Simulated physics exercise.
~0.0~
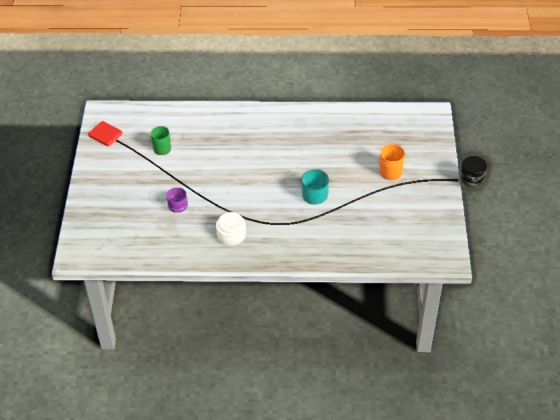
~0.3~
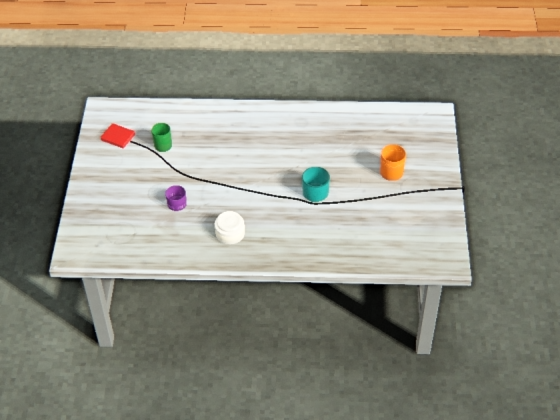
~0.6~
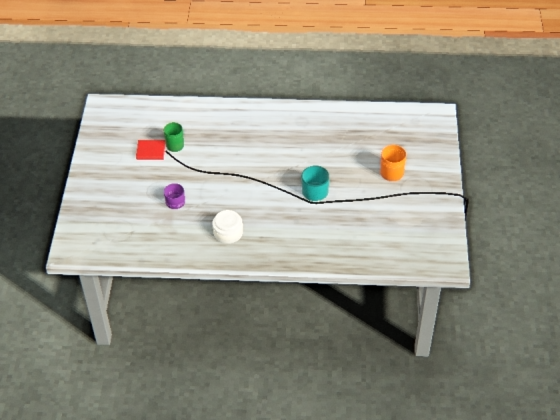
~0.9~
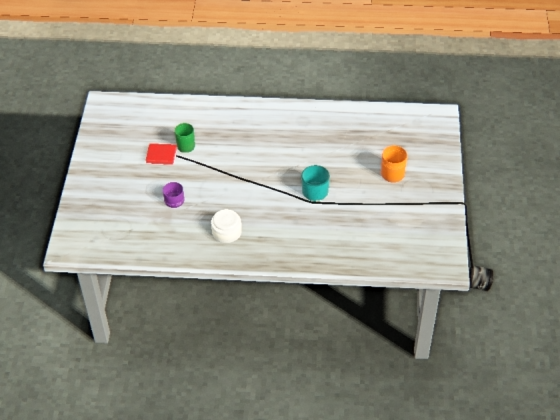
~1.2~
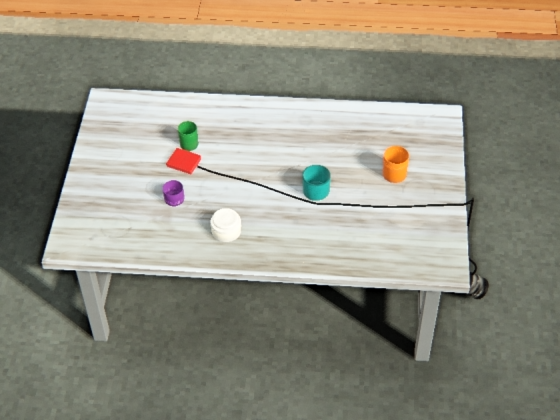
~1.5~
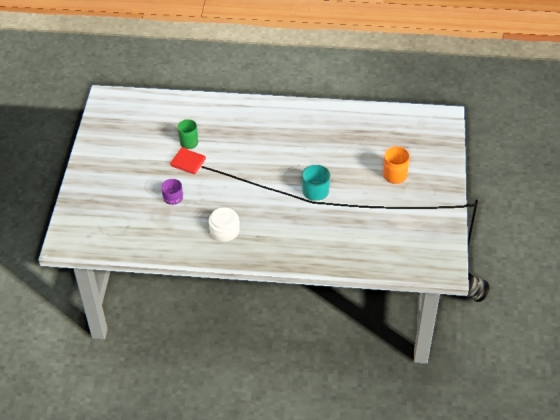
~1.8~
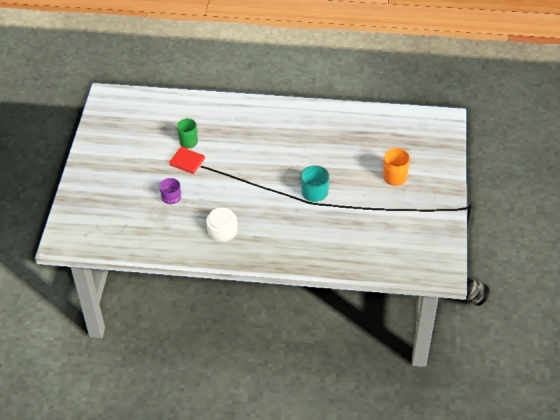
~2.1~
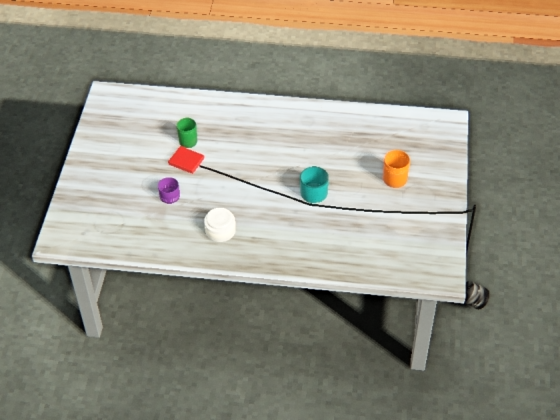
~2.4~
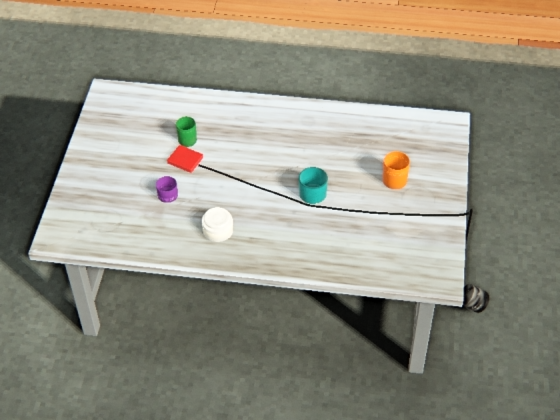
Black speaker dropping off a table's right edge, its cable dragging a red phone rightward past a nudged, still upright green cup.
